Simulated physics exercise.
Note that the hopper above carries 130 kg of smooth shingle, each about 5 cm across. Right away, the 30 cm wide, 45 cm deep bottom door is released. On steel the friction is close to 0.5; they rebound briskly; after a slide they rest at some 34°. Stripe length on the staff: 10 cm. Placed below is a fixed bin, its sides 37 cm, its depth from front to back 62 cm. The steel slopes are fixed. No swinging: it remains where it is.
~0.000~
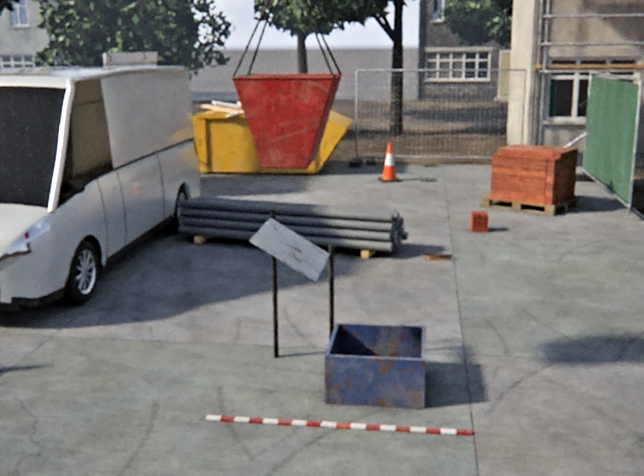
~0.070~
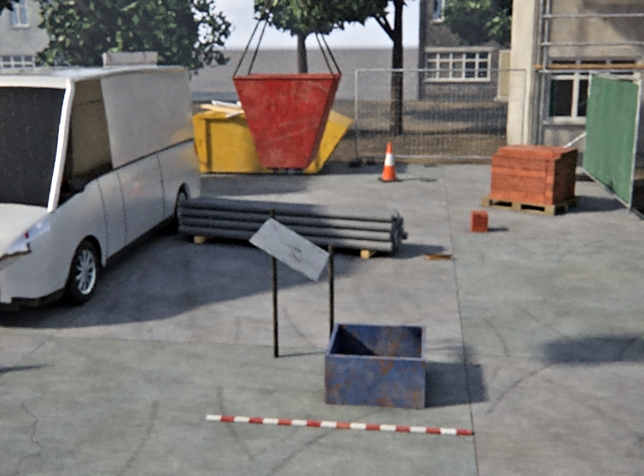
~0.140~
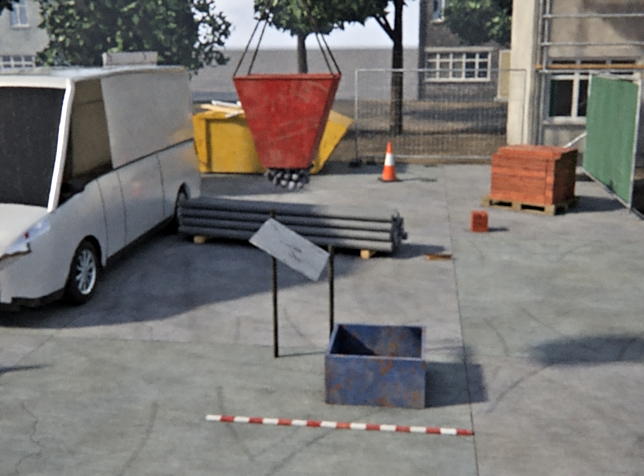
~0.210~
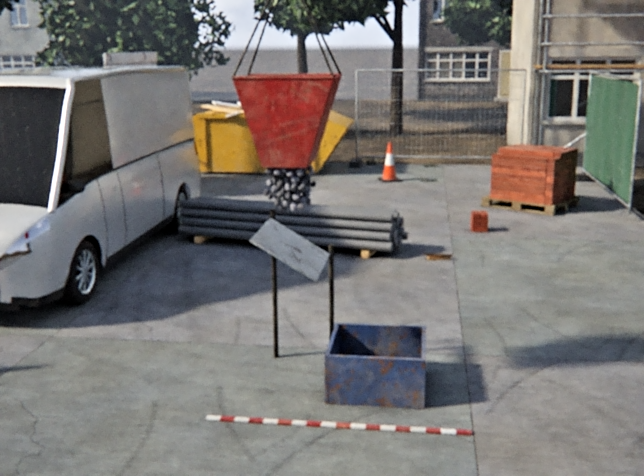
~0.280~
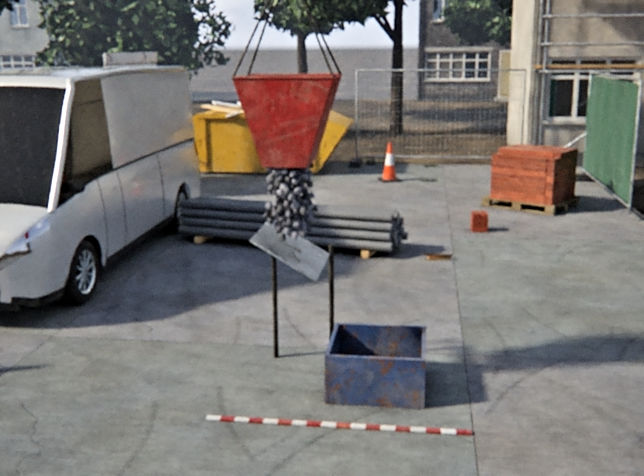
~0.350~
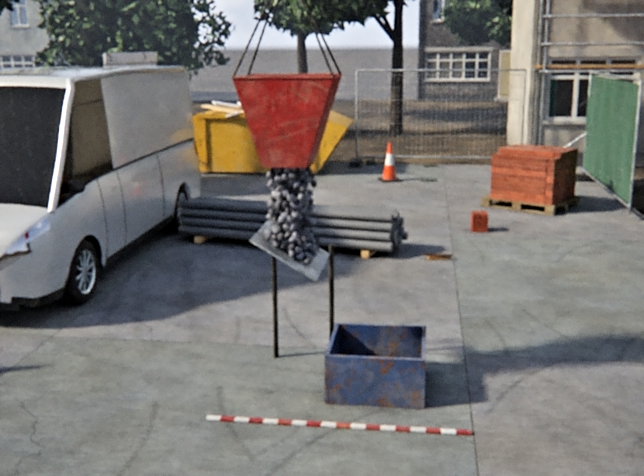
Grey stones pour from a hanging red hopper onto a tilted board below it.
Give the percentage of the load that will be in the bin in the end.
Some 53 per cent of the load ends in the bin.
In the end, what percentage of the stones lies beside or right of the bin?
45 %.
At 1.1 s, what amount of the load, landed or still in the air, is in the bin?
By then, 45 %.
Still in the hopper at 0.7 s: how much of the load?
About 0 % remains inside.
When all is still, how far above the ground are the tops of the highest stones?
Roughly 26 centimetres.
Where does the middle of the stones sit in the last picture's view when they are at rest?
Centre position approx (399, 378).
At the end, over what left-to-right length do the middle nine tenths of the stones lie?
Some 130 cm left to right.
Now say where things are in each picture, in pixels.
In the first frame, the outlet is at (284, 160); nothing has dropped yet.
In the second frame, the outlet is at (284, 160); 4 % is out.
In the third frame, the outlet is at (284, 160); 12 % is out, the lowest stones still above the rim at (296, 182), 155 cm up.
In the fourth frame, the outlet is at (284, 160); 22 % is out, the lowest stones still above the rim at (297, 203), 139 cm up.
In the fifth frame, the outlet is at (284, 160); 34 % is out, the lowest stones still above the rim at (297, 231), 119 cm up.
In the sixth frame, the outlet is at (284, 160); 46 % is out, the lowest stones still above the rim at (310, 253), 103 cm up.
After 0.7 s, 1 % in the hopper, 39 % on the steel, 31 % falling or lying left of the bin, 21 % falling or lying in the bin, 8 % falling or lying beside or right of the bin; the stones farthest right are at (422, 357).
After 1.1 s, 0 % in the hopper, 9 % on the steel, 9 % falling or lying left of the bin, 47 % falling or lying in the bin, 35 % falling or lying beside or right of the bin; the stones farthest right are at (505, 391).
After 1.7 s, 0 % in the hopper, 4 % falling or lying left of the bin, 53 % falling or lying in the bin, 43 % falling or lying beside or right of the bin; the stones farthest right are at (566, 371).
After 2.6 s, 0 % in the hopper, 4 % falling or lying left of the bin, 53 % falling or lying in the bin, 43 % falling or lying beside or right of the bin; the stones farthest right are at (582, 376).
After 4.5 s, 0 % in the hopper, 4 % left of the bin, 53 % in the bin, 43 % beside or right of the bin; the stones farthest right are at (582, 376).
